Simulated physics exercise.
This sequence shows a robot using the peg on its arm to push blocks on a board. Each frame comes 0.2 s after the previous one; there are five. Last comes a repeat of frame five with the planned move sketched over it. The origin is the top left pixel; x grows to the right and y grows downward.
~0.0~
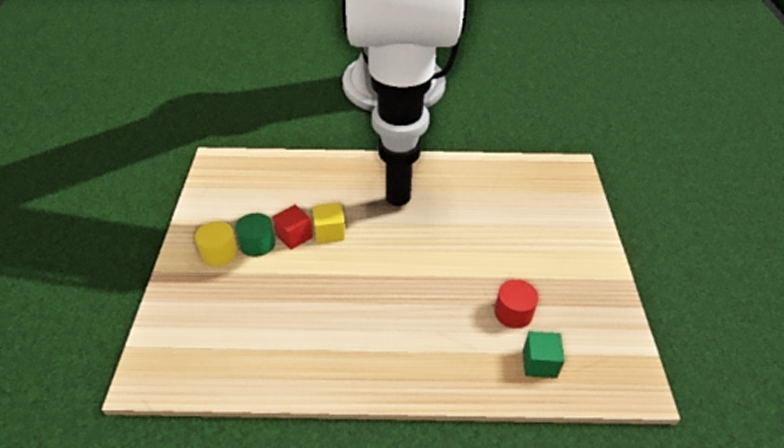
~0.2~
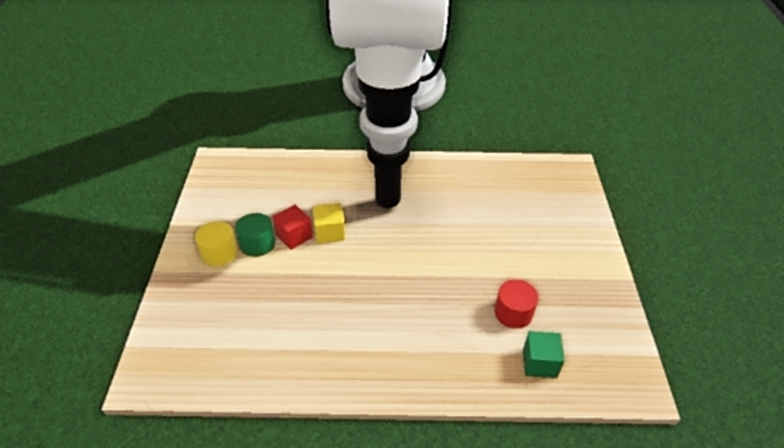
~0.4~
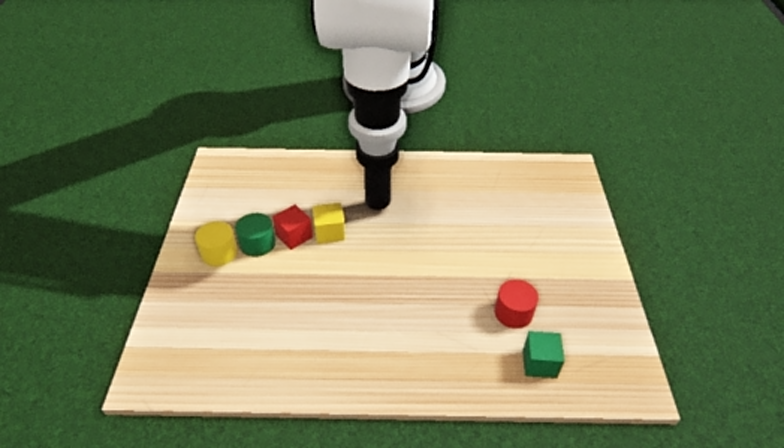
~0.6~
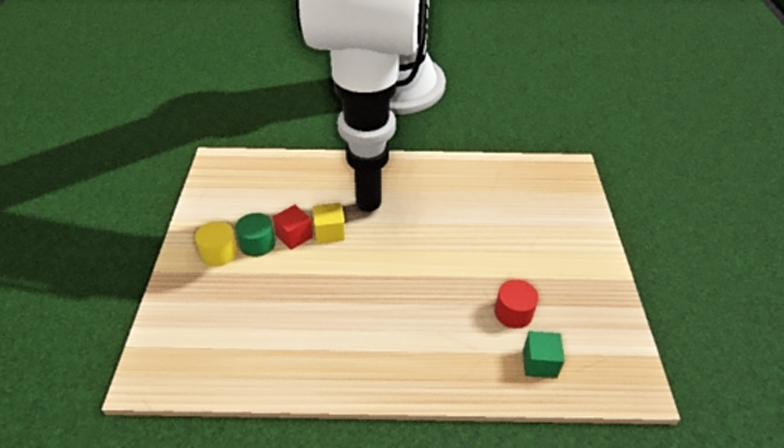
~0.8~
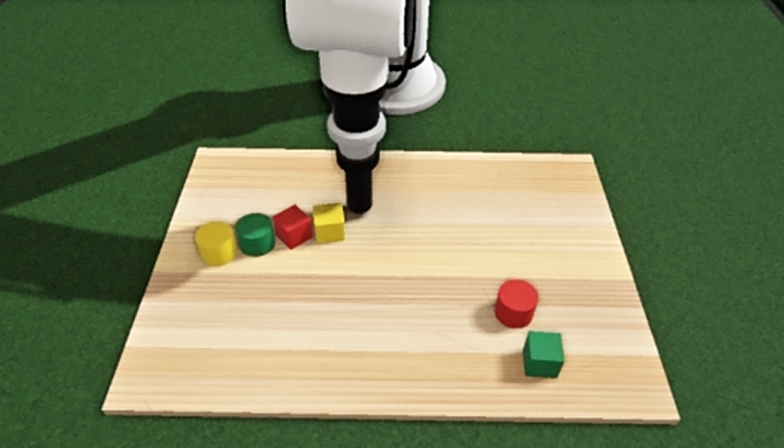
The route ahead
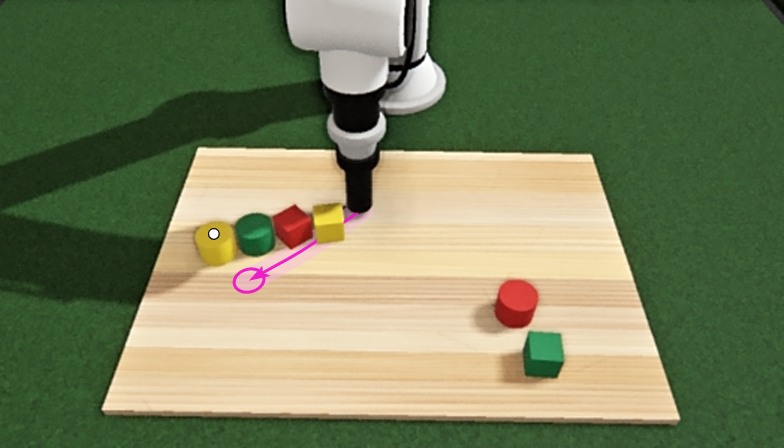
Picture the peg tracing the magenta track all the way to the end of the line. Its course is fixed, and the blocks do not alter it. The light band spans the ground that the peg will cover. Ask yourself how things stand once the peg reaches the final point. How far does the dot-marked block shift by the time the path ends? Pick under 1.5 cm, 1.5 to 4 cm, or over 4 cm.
Travels 1.5 to 4 cm.
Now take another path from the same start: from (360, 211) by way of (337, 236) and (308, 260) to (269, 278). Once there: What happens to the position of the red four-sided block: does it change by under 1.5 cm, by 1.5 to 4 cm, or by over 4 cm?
The red four-sided block ends up a moderate distance away, 1.5 to 4 cm.
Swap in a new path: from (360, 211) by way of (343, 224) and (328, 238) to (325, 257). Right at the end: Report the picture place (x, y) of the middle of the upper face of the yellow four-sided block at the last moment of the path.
Roughly at (298, 254).
Drawn move, from (360, 211) over (327, 234) and (291, 257) to (249, 280); the dot is on the yellow disc.
The first path, step by step. One third of the way, peg at (326, 229); yellow disc at (210, 235); green disc at (247, 225); red four-sided block at (281, 225), turned 55° clockwise; yellow four-sided block at (310, 235), turned 40° anticlockwise.
Two thirds of the way, peg at (289, 252); yellow disc at (194, 234); green disc at (231, 223); red four-sided block at (258, 234), turned 70° clockwise; yellow four-sided block at (293, 261), turned 105° anticlockwise.
At the end, peg at (248, 275); yellow disc at (188, 234); green disc at (223, 220); red four-sided block at (244, 237), turned 90° clockwise; yellow four-sided block at (292, 264), turned 115° anticlockwise.
